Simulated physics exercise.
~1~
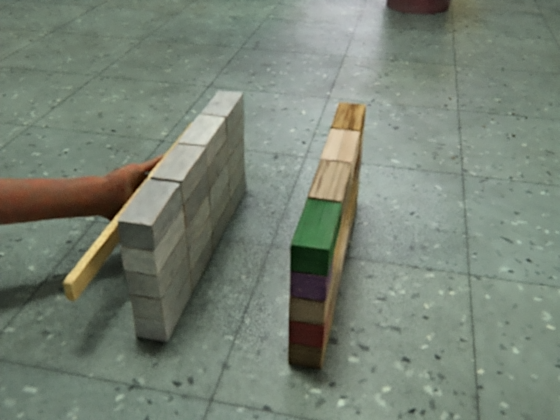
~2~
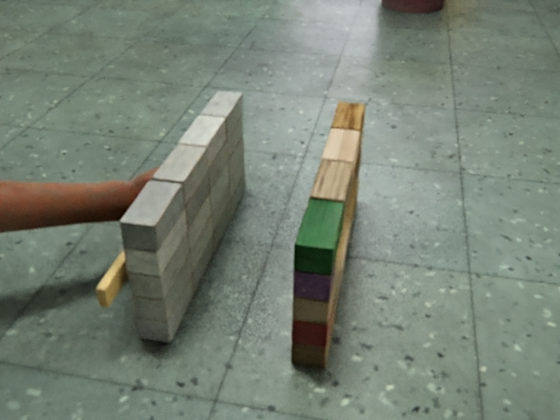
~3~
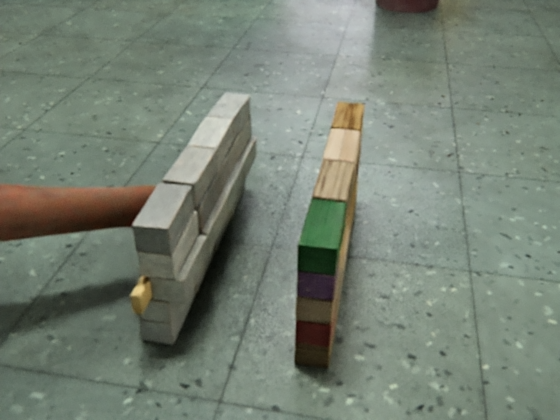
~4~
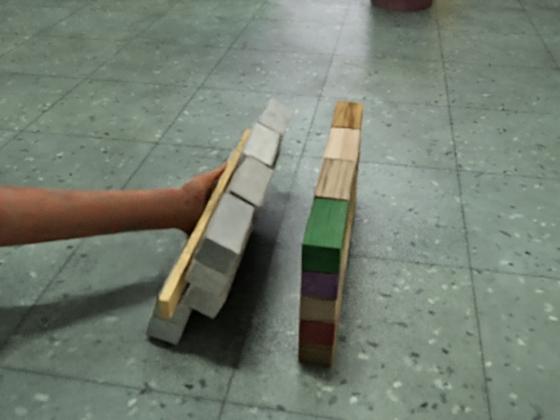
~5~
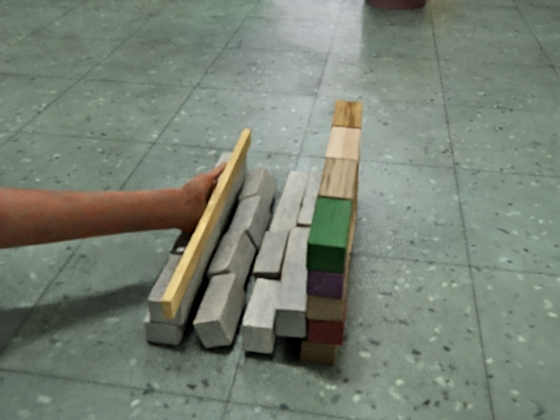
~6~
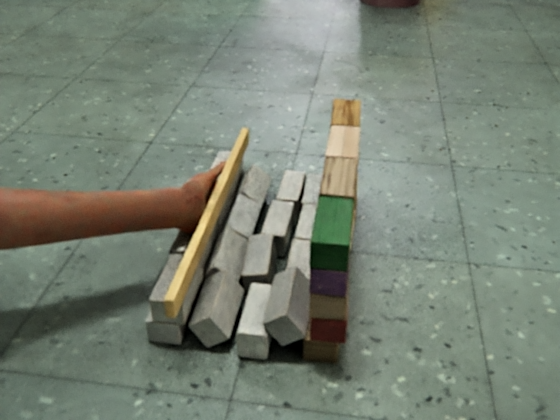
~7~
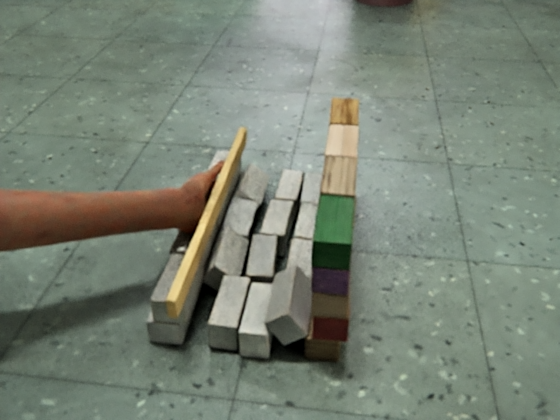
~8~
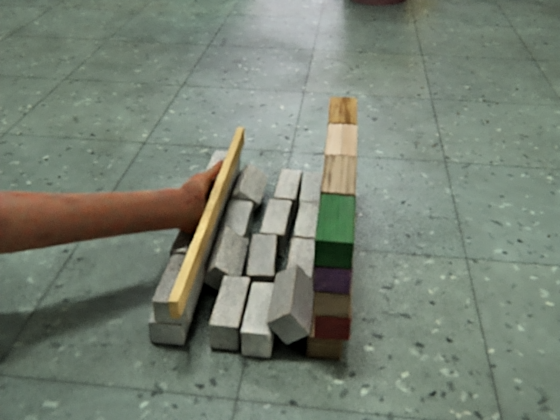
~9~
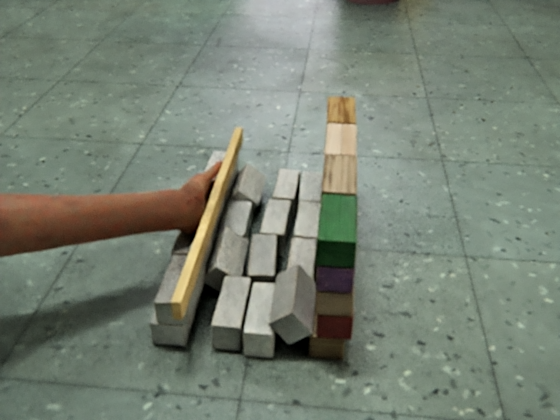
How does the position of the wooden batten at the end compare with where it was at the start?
It ends up farther to the right, over the left side of the collapsed pale blocks, whereas at the start it was at the left of the standing pale wall.
A hand pushed a wooden batten rightward into a wall of pale toy blocks, which buckled and tumbled into the aisle against the partly coloured wall beside it, and that second wall stayed standing with its green block still up.
